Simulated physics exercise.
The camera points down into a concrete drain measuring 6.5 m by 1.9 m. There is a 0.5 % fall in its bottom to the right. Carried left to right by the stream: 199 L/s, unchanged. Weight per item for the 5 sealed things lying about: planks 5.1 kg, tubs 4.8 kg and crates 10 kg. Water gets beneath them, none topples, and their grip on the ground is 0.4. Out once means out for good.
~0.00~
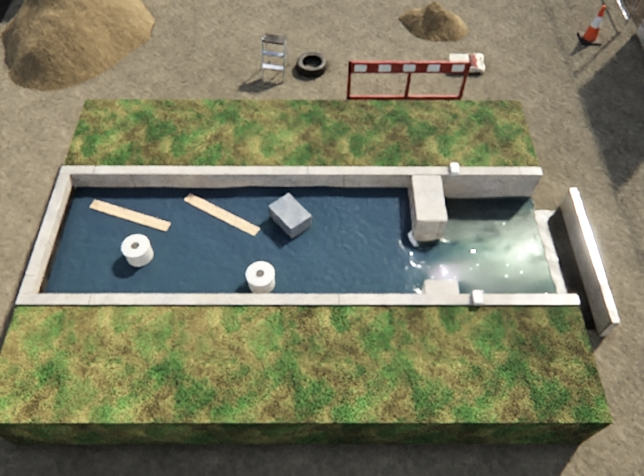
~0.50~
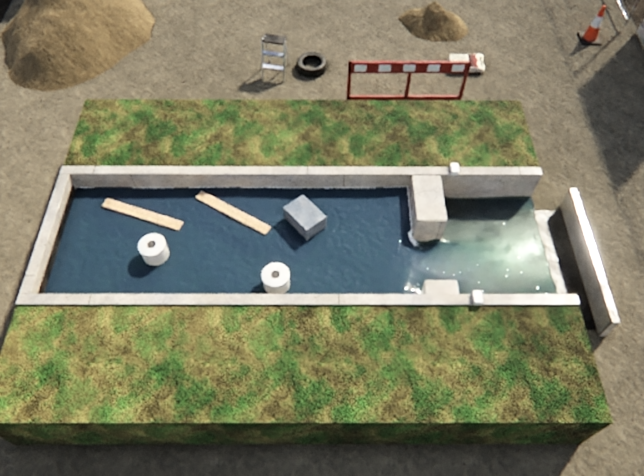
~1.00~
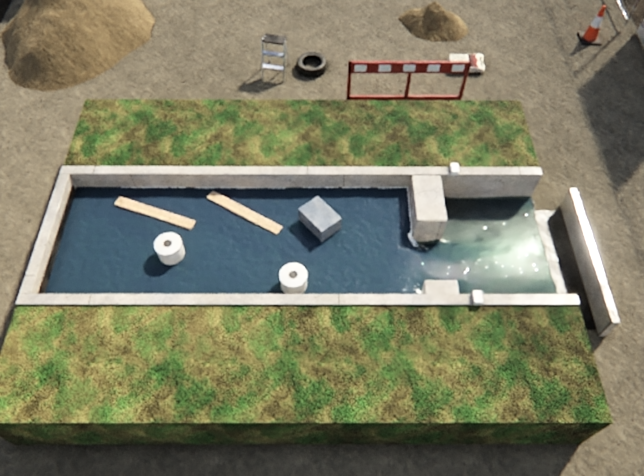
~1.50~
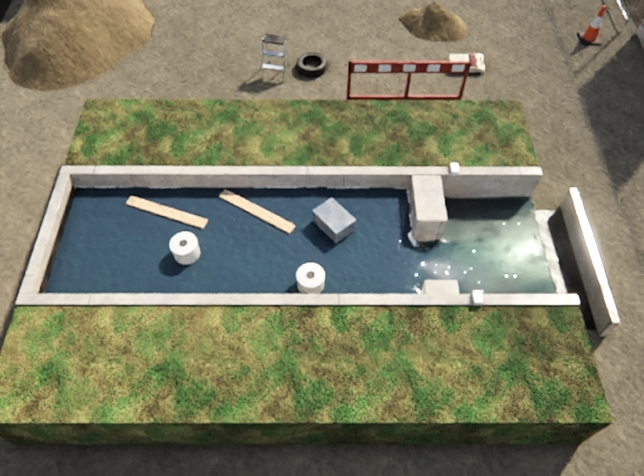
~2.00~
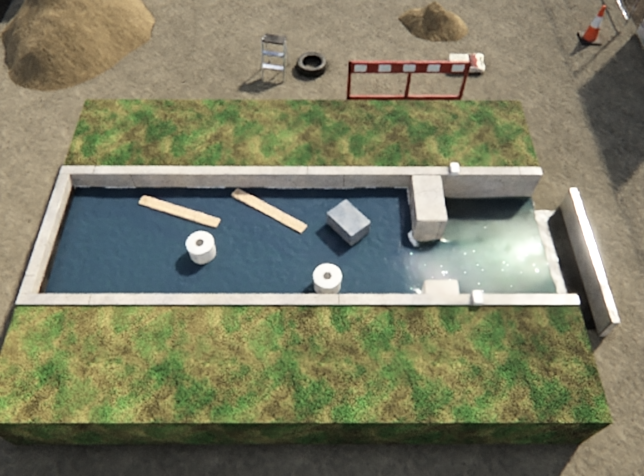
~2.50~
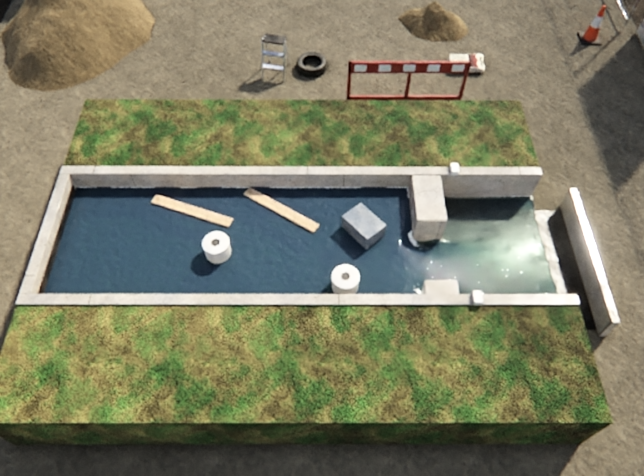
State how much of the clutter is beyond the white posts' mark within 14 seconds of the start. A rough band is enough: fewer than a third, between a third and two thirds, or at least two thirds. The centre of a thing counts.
I would say at least two thirds.
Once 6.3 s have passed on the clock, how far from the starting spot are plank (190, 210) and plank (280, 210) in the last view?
In turn they sit 200 cm and 200 cm away.
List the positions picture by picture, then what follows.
In the first picture, a tub at (260, 274), afloat; a tub at (135, 246), afloat; about 2540 L in view; 0 of 5 have shifted.
In the second picture, a tub at (276, 275), afloat, 20 cm from its start; a tub at (152, 245), afloat, 21 cm from its start; 26 cm deep round most things; 5 of 5 have shifted.
In the third picture, a tub at (293, 275) floats, 42 cm from its start; a tub at (168, 244) floats, 42 cm from its start; about 2550 L in view; 5 of 5 have shifted.
In the fourth picture, a tub at (311, 275) floats, 63 cm from its start; a tub at (183, 243), afloat, 62 cm from its start; 25 cm deep round most things; 5 of 5 have shifted.
In the fifth picture, a tub at (327, 276), afloat, 84 cm from its start; a tub at (200, 243), afloat, 83 cm from its start; about 2560 L in view; 5 of 5 have shifted.
In the sixth picture, a tub at (346, 276) floats, 107 cm from its start; a tub at (216, 242), afloat, 104 cm from its start; about 2560 L in view; 5 of 5 have shifted.
After 3.5 s 0 of 5 are over the mark; 5 afloat.
After 6.3 s 2 of 5 are over the mark; 3 afloat.
After 10.0 s 4 of 5 are over the mark; 1 afloat.
After 14.0 s 5 of 5 are over the mark; 0 afloat.
